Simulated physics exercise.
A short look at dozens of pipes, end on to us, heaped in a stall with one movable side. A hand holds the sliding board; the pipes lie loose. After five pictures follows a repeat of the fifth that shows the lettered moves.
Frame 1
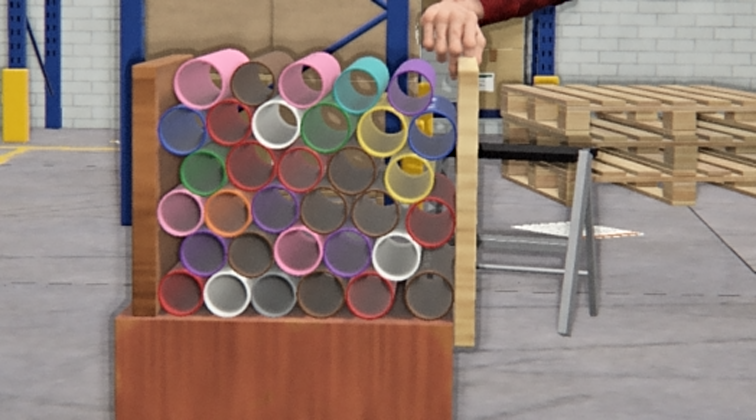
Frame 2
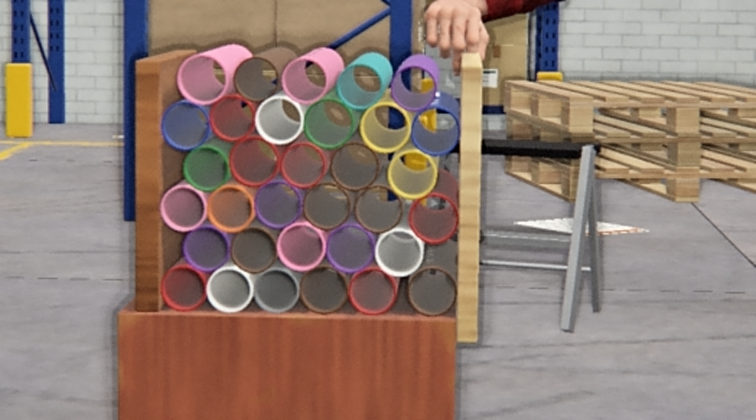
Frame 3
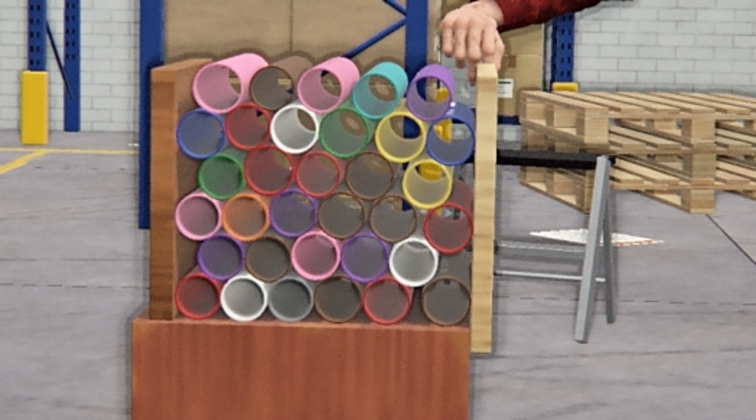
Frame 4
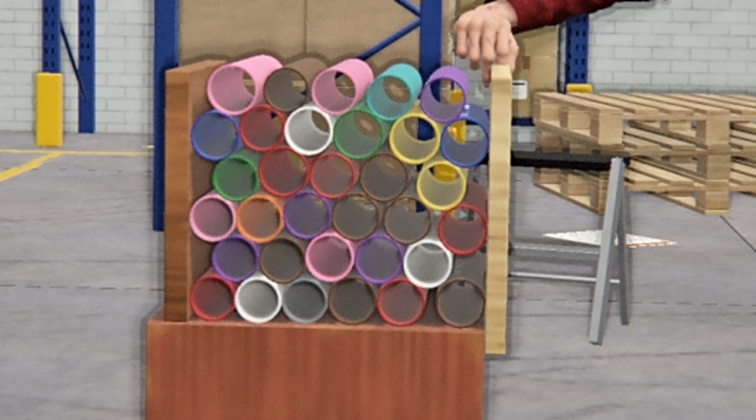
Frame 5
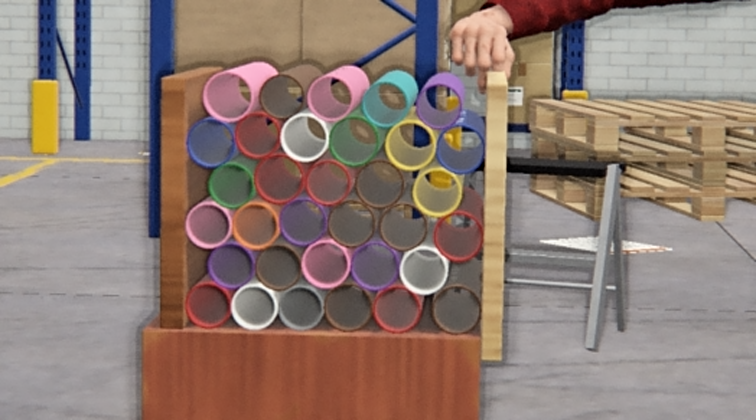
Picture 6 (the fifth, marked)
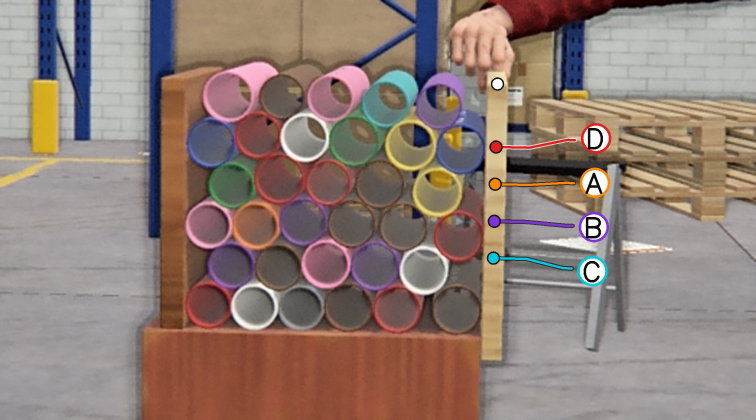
Hand holding the pale wooden side board of a stall heaped with colourful pipes, the pile staying still as the view sways slightly.
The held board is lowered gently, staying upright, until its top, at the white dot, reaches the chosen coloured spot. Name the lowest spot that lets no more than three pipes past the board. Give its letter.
Down to C.
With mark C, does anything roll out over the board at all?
At C: Yes.
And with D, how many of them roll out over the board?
The count is none.
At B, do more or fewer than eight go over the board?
It loses fewer than eight.
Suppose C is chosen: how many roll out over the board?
With C, two.
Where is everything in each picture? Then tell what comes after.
The first picture shows a red pipe (181, 294); a brown pipe (429, 296); a pink pipe (298, 251).
The second picture shows a pink pipe (301, 247); a brown pipe (327, 206).
The third picture shows a brown pipe (370, 176); a yellow pipe (401, 137).
The fourth picture shows a brown pipe (286, 90); side board (497, 197).
The fifth picture shows a red pipe (209, 306); a brown pipe (457, 310); a pink pipe (326, 264).
On the marked copy, A at (495, 184); B at (494, 221); C at (493, 258); D at (496, 147); the white dot at (497, 84).
With C. Early on, top of the board (485, 160).
Further on, top of the board (484, 246).
At the end, top of the board (483, 257), two out over the board.
As for the rest, A none out over the board; B two out over the board; D none out over the board.
